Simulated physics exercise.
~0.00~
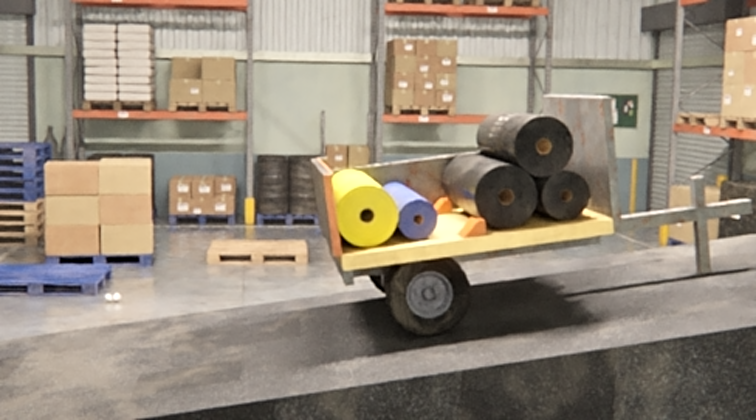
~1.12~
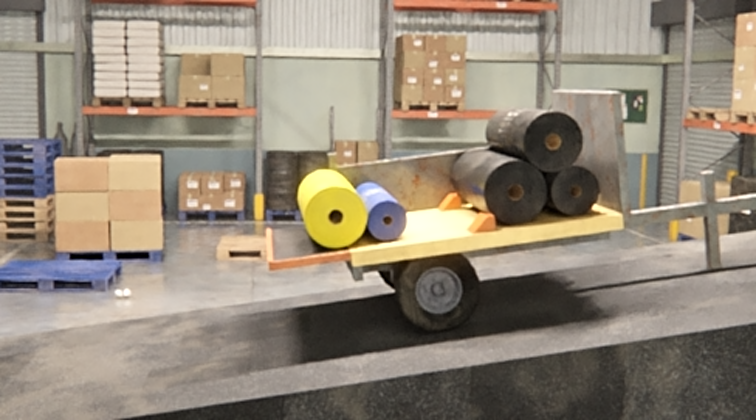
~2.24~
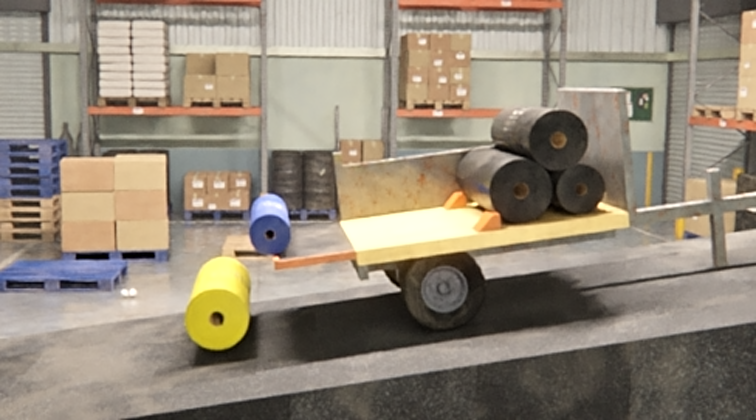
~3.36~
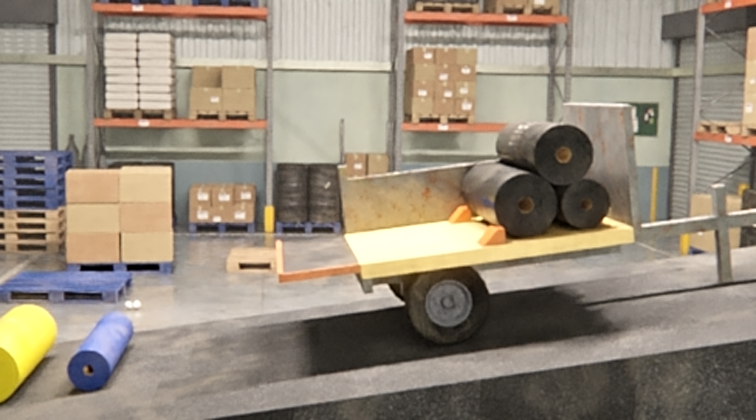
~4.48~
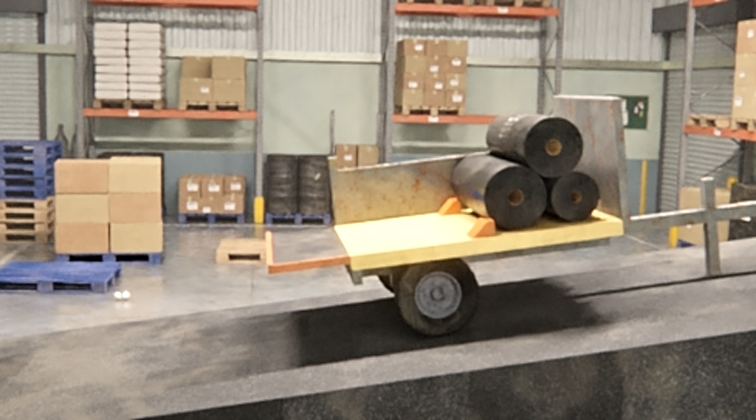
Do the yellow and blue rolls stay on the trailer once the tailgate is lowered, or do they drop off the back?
Both of them drop off the back. The yellow roll goes over the end of the lowered tailgate first, and the blue one follows it down.
